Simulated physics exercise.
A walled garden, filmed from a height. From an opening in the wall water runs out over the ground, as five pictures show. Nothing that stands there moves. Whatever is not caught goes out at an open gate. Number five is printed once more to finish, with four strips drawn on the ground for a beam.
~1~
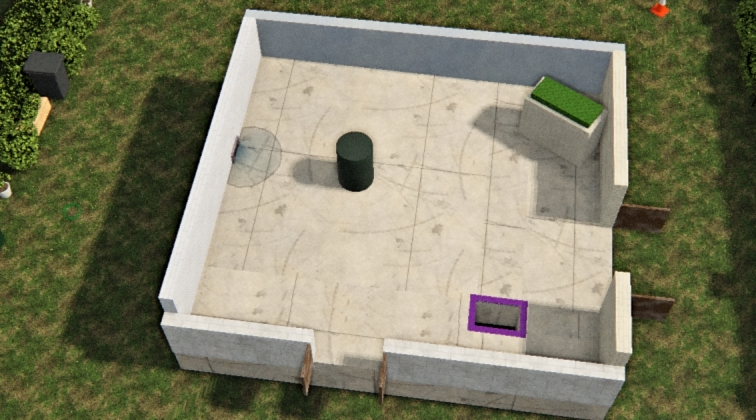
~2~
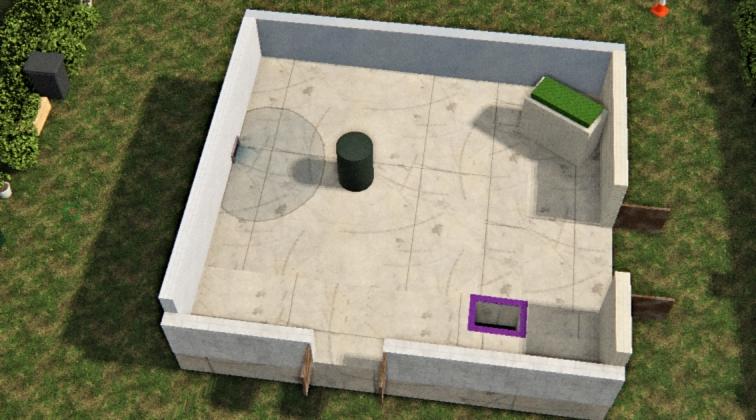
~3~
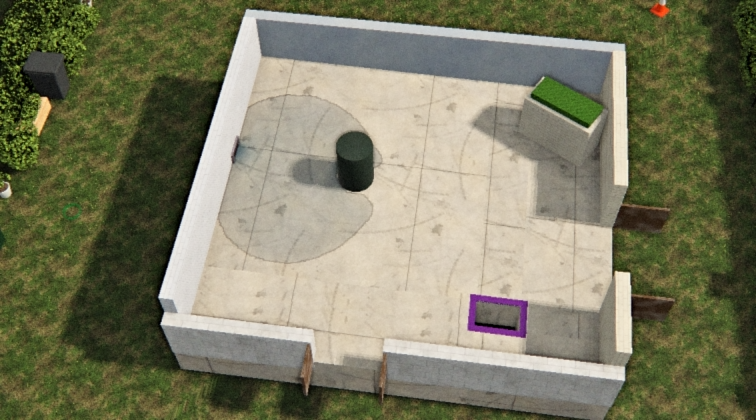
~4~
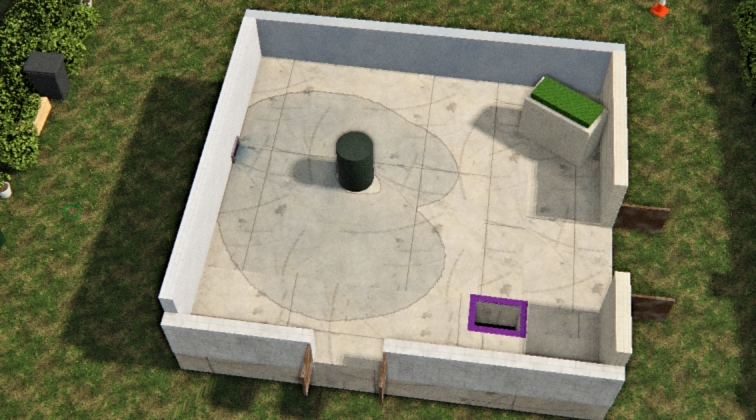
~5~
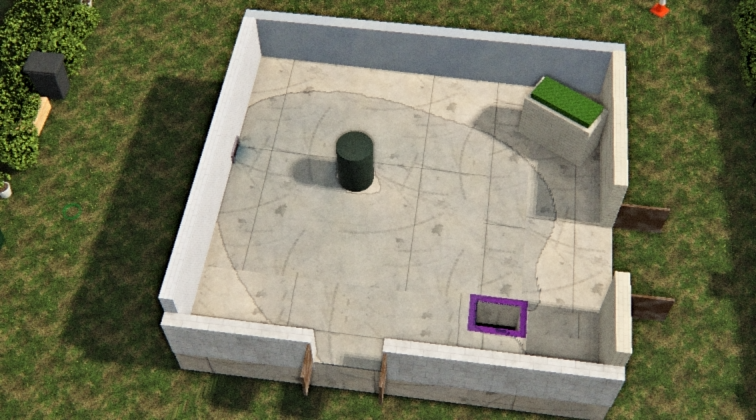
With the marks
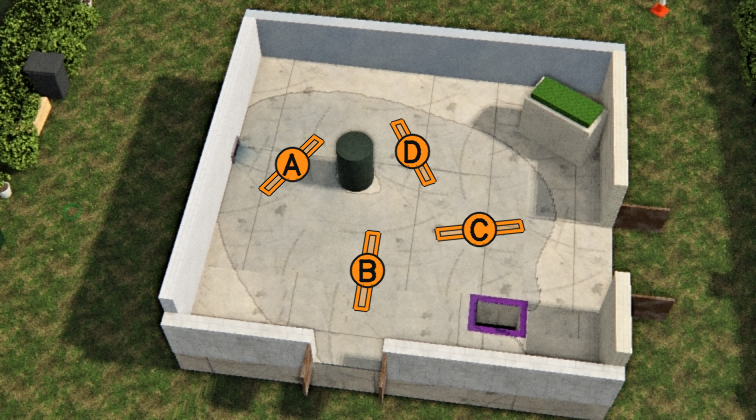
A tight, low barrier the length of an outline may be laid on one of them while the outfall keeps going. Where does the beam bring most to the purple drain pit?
D is best.
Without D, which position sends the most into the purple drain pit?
That would be C.
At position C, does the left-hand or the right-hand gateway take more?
The right one.
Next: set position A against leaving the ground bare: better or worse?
It is worse.
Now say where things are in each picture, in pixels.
In the first frame, outfall at (234, 150); purple drain pit at (498, 316); open gate at (600, 267); open gate at (350, 354); 2 % of the ground under water, visible out to (268, 173); purple drain pit still dry.
In the second frame, 9 % of the ground under water, visible out to (315, 184); purple drain pit still dry.
In the third frame, 19 % of the ground under water, visible out to (358, 224); purple drain pit still dry.
In the fourth frame, 36 % of the ground under water, visible out to (432, 278); purple drain pit still dry.
In the fifth frame, 61 % of the ground under water, visible out to (534, 294); purple drain pit taking water.
In orange, A from (265, 191) to (318, 139); B from (361, 308) to (373, 233); C from (438, 234) to (521, 225); D from (397, 122) to (429, 182).
Choosing A, about 18 % of the stream goes into the purple drain pit, about 81 % out by the gates.
Choosing B, about 16 % of the stream goes into the purple drain pit, about 84 % out by the gates.
Choosing C, about 26 % of the stream goes into the purple drain pit, about 74 % out by the gates.
Choosing D, about 41 % of the stream goes into the purple drain pit, about 59 % out by the gates.
